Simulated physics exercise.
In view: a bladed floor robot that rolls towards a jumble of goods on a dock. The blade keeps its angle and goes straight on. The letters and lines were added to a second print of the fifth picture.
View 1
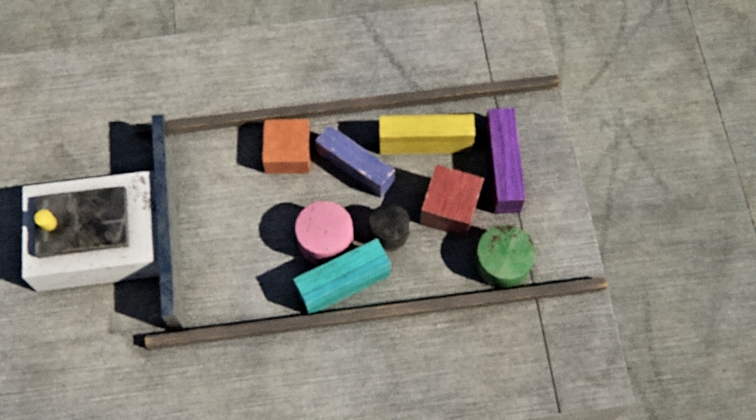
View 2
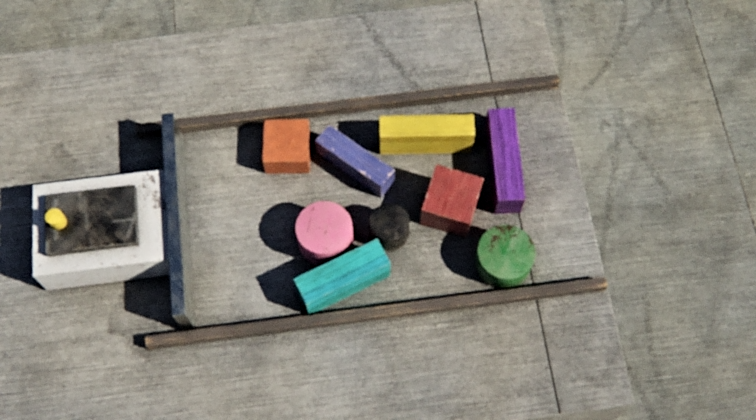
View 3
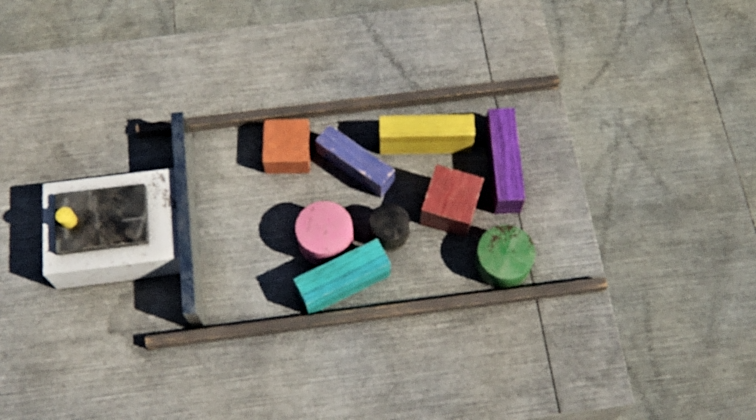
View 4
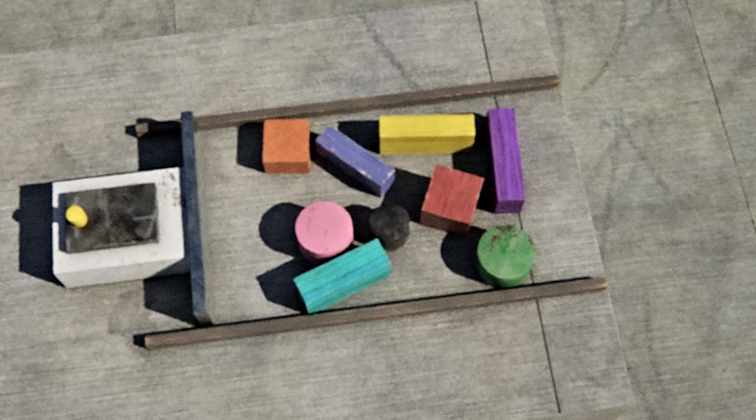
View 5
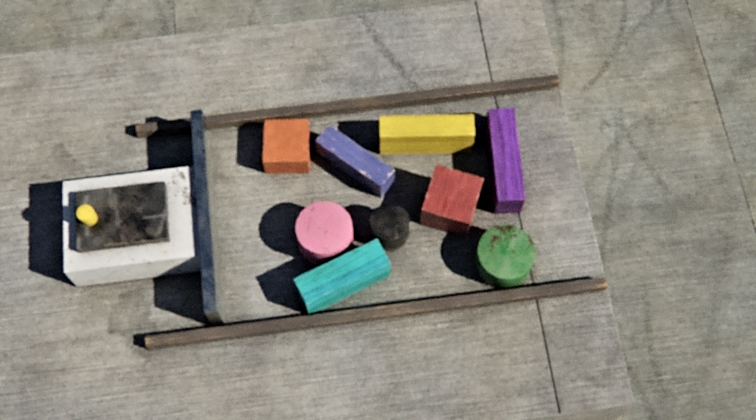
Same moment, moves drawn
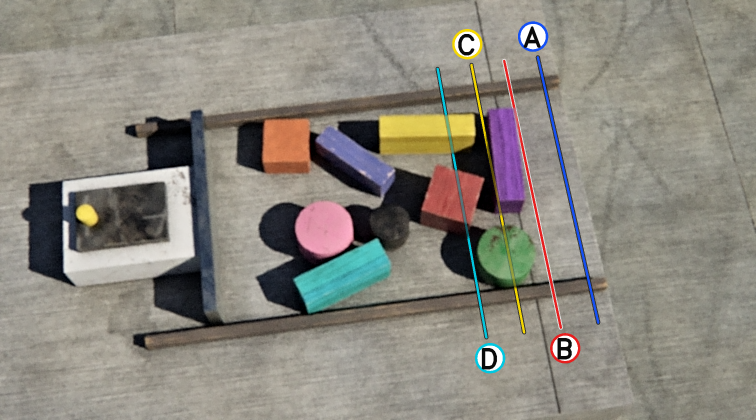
A white robot with a dark blade rolled slowly to the right between two wooden rails, edging closer to a jumble of colourful blocks and round pieces, which all stayed still.
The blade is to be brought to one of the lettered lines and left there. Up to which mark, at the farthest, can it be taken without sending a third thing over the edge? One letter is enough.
Stop at D.
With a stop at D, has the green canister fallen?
No.
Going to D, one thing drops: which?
The purple stick goes over.
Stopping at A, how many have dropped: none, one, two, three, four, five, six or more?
In all, six or more.
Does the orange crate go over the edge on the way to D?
No.
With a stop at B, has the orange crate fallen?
By then, no.
On the copy, A at (566, 182); B at (531, 187); C at (496, 191); D at (461, 195).
On D. First, robot (224, 204); turquoise stick (361, 276); orange crate (320, 141).
Then, robot (317, 192); purple stick (539, 170); yellow stick (506, 134).
Finally, robot (387, 184); purple stick over the edge; yellow stick (574, 134); one fallen.
By contrast, A drops nine; B drops five; C drops three.
